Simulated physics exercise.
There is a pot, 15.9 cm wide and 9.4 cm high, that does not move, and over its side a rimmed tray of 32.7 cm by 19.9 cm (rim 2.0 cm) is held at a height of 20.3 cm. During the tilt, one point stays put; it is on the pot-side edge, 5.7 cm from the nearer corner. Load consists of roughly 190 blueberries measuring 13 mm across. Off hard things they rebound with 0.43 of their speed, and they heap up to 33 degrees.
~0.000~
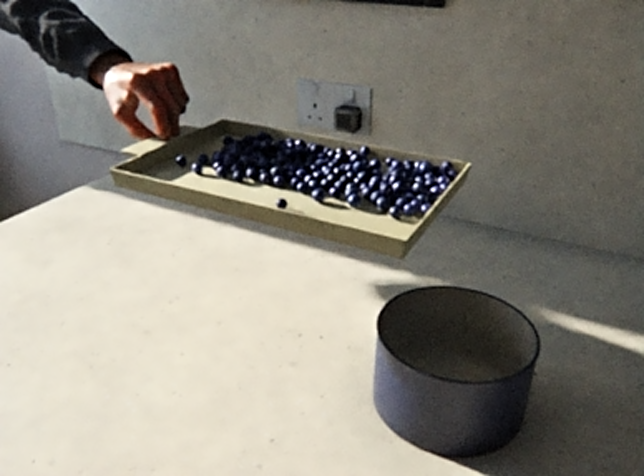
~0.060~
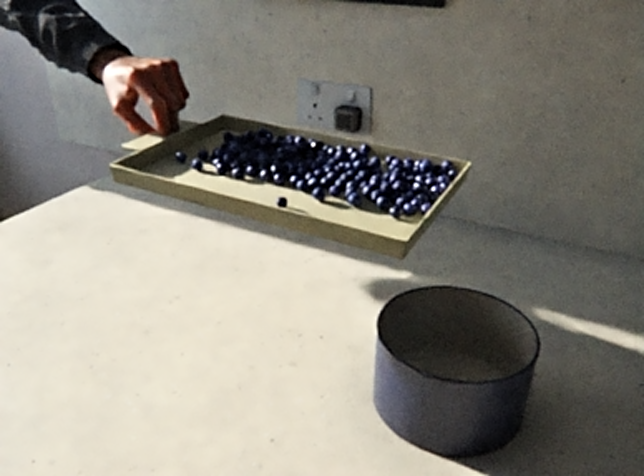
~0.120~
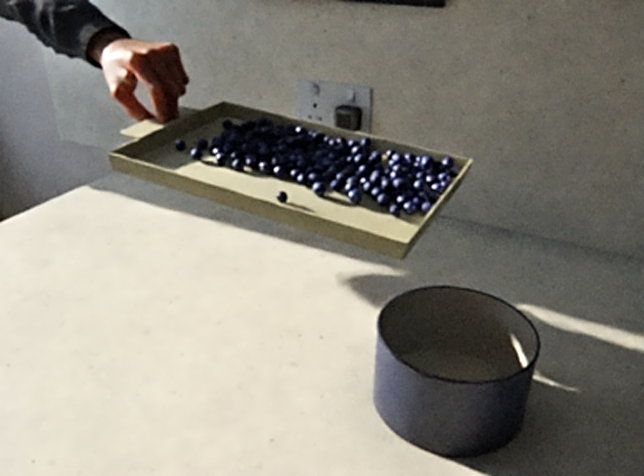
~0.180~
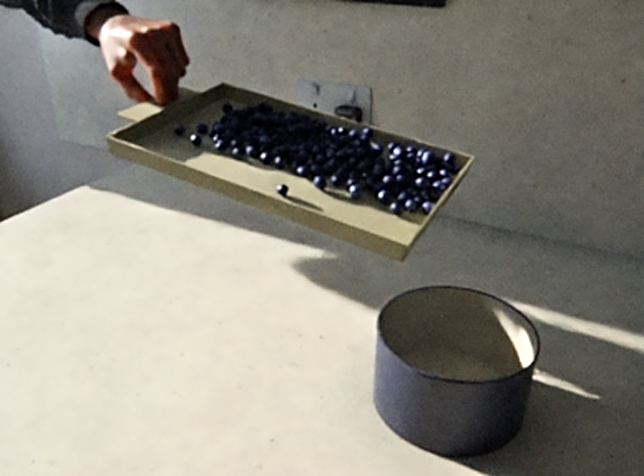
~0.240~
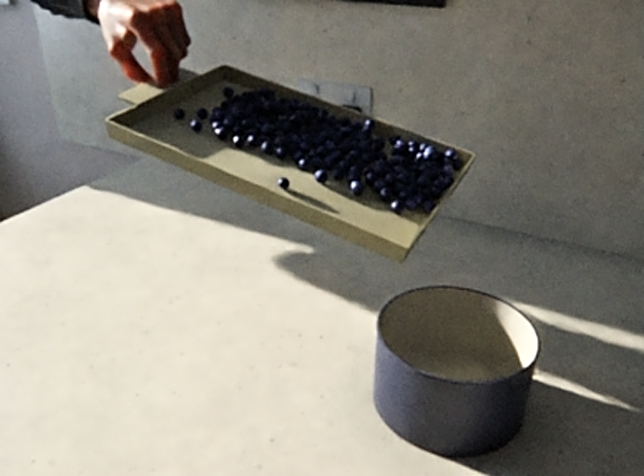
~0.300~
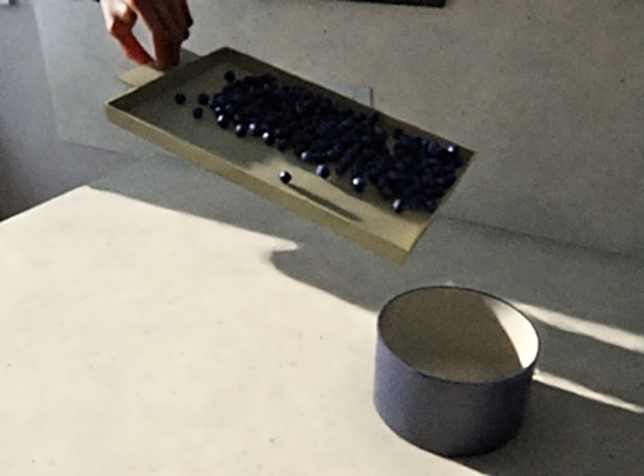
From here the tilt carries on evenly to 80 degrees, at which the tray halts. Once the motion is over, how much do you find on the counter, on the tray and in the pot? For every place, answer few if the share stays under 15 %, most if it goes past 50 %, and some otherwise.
Shares - counter: Few; tray: Most; pot: Few.
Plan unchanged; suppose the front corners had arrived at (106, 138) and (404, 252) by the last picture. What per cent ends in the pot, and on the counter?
Split: Pot = 15, counter = 65.
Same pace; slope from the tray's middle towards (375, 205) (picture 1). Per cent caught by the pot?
About 25 per cent.
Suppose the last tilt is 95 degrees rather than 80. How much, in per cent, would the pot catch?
About 65 in a hundred would end up in the pot.
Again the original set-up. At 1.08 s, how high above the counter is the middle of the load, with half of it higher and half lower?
Median height: Approx. 28 cm.
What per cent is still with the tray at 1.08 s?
About 90 per cent.
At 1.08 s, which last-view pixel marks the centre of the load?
I'd put it close to (414, 154).
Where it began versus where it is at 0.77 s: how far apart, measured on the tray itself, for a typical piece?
About 9 cm.
After 0.77 s, tilt 47 degrees; the tray holds 100 %, the pot 0 %.
Then, at 1.08 s, tilt 67 degrees; the tray holds 90 %, the pot 0 %.
Then, at 1.49 s, tilt 80 degrees; the tray holds 90 %, the pot 5 %.
In the end, at 2.1 s, counter 5 %, tray 90 %, pot 5 %.
